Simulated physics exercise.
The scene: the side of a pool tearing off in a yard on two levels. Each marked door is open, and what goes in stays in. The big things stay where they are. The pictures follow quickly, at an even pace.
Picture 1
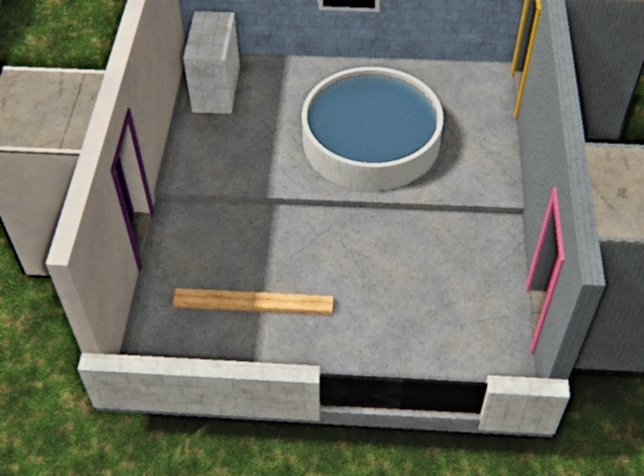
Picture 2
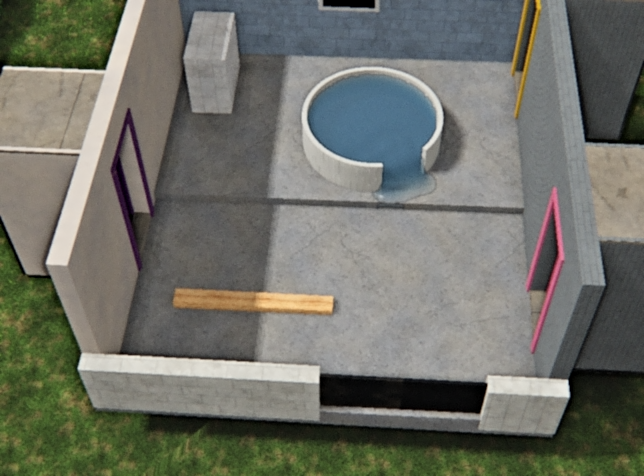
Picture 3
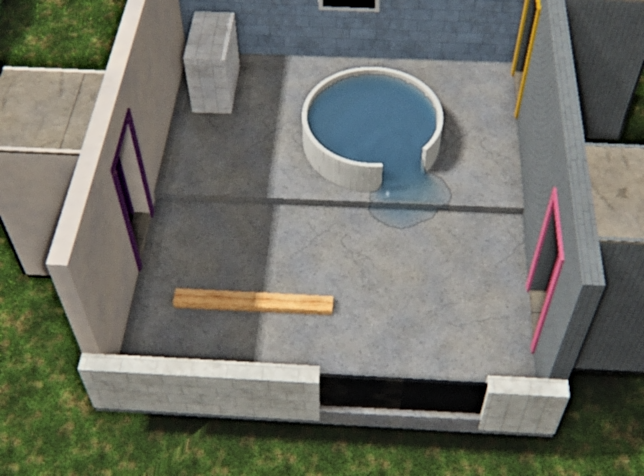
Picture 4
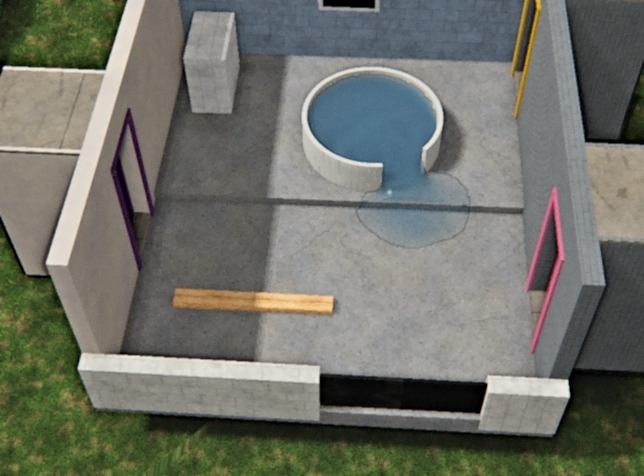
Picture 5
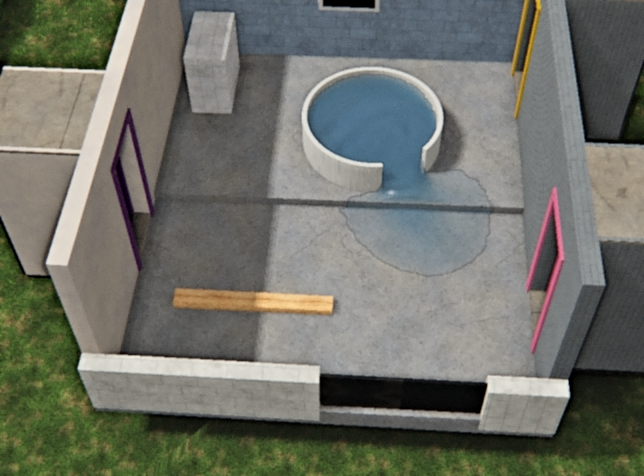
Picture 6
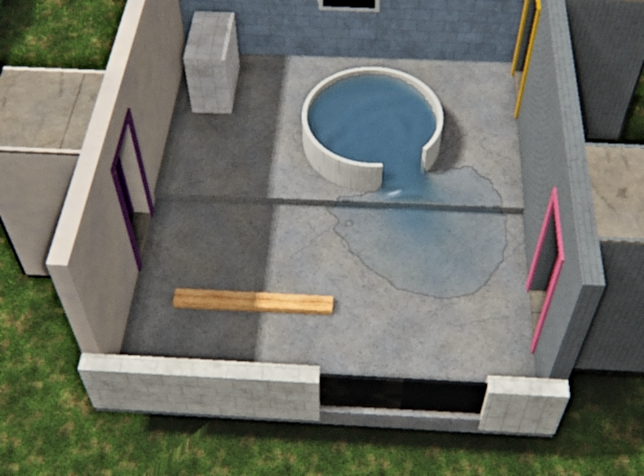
The footage shows a round, white-walled pool standing full in a walled yard before a section of its near side opens, and water pours through the gap, spreading across the grey floor in a steadily widening puddle toward the viewer.
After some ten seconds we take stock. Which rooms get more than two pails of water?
The pink door lets in a lot; the yellow door admits no more than that; the purple door admits no more than that.
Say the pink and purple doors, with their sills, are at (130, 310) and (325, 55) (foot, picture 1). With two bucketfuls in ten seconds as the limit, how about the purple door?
One by one: The purple one is under.
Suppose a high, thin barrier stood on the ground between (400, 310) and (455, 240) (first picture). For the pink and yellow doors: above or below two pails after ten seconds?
Pink is under, yellow stays under.
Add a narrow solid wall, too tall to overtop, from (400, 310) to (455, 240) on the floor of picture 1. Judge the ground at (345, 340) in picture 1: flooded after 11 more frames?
Answer: Covered.
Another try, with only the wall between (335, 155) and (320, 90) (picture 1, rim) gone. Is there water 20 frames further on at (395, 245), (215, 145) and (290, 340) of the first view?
One after the other: Dry, wet, dry.
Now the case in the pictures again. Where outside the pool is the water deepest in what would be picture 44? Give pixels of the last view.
Roughly at (127, 384).
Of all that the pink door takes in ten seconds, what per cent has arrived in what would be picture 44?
Roughly 75 per cent.
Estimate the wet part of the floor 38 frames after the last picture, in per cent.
I make it 45 per cent.
A moment on, water covers 25 % of the floor; the pink door wet at the sill, nothing in, the yellow door not reached, the purple door not reached.
Next, water covers 30 % of the floor; the pink door under two buckets in, the yellow door not reached, the purple door not reached.
Then, water covers 35 % of the floor; the pink door over two buckets in, the yellow door not reached, the purple door not reached.
Later, water covers 45 % of the floor; the pink door over two buckets in, the yellow door not reached, the purple door wet at the sill, nothing in.
In the end, water covers 55 % of the floor; the pink door far over two buckets in, the yellow door not reached, the purple door wet at the sill, nothing in.
